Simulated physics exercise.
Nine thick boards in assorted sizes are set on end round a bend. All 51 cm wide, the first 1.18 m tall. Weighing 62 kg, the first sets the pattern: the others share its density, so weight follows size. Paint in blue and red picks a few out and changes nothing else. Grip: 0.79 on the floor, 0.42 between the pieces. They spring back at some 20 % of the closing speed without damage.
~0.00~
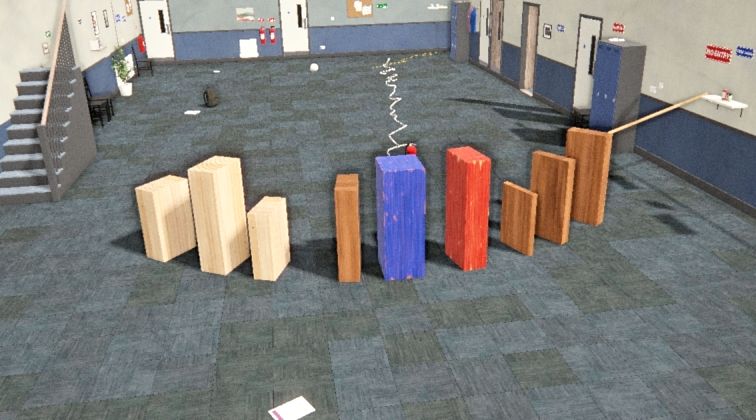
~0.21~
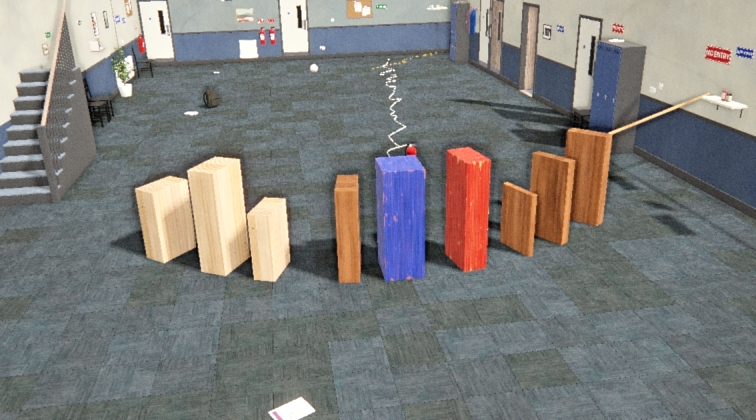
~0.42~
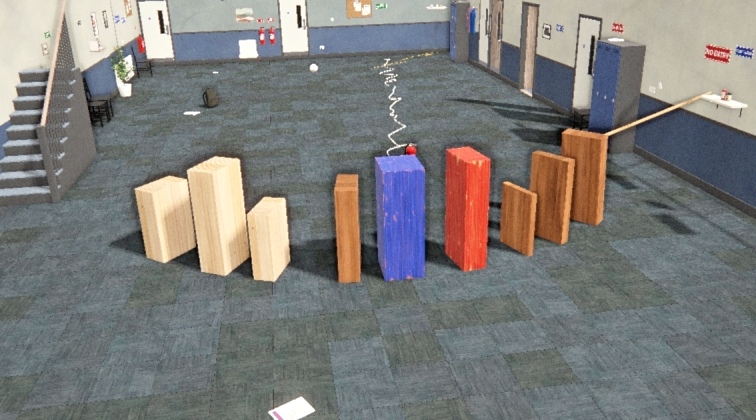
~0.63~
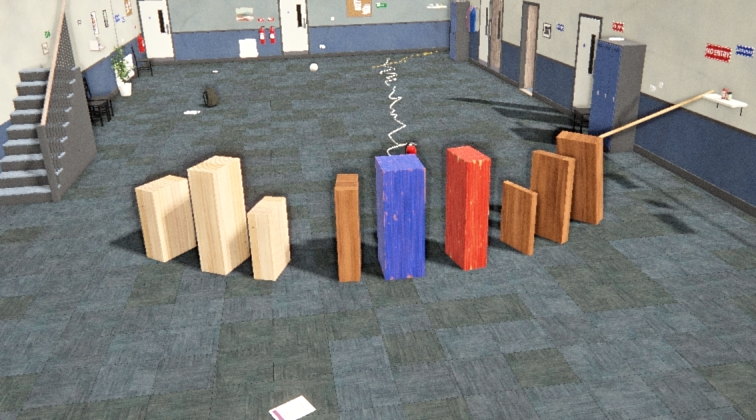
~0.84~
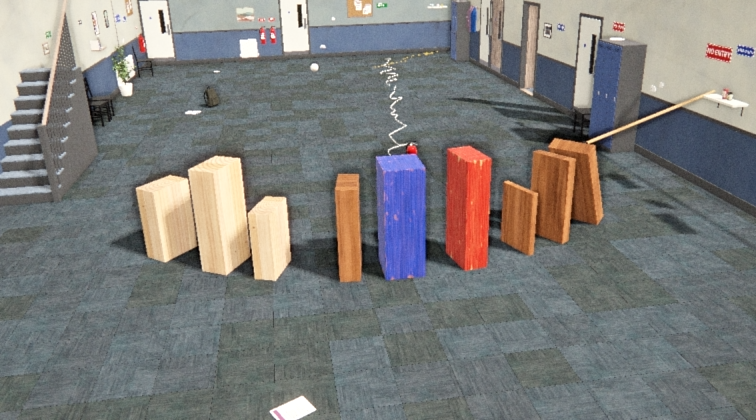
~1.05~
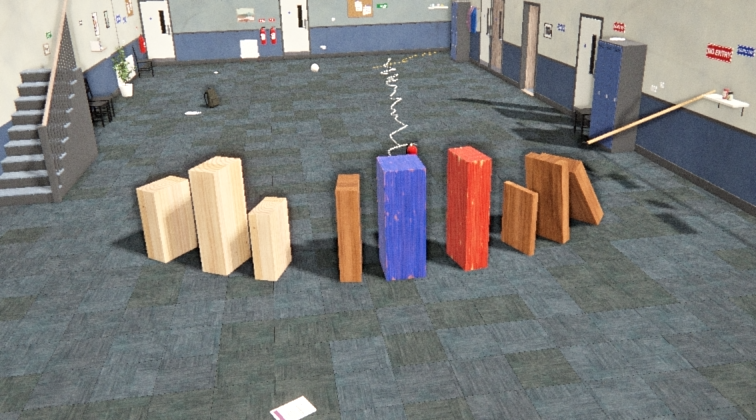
A long thin pole at the right presses against the end board of a curved row of nine upright wooden blocks, one blue and one red. That board tilts left into its neighbor, which then leans slightly too, while the rest of the row stays standing.
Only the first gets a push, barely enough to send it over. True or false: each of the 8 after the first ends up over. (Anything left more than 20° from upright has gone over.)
False.
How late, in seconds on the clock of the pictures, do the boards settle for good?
Around 9.0 s.
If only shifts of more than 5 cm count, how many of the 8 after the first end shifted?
Number shifted: 2.
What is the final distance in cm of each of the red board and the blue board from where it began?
Approx. distance from start in cm - red 0, blue 0.
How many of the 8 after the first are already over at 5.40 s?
Count at that time: 2.
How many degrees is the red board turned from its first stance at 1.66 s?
5°.
By 1.20 s, 1 of the 8 other boards over.
By 1.36 s, 2 of the 8 other boards over.
By 1.66 s, 2 of the 8 other boards over; red board tilted 6°.
By 5.40 s, 2 of the 8 other boards over.
When it is over (9.3 s), 2 of the 8 other boards over; blue board unmoved; red board unmoved. Six left standing. In pixels of the last frame, middles, blue board near (401, 217), red board near (465, 209).
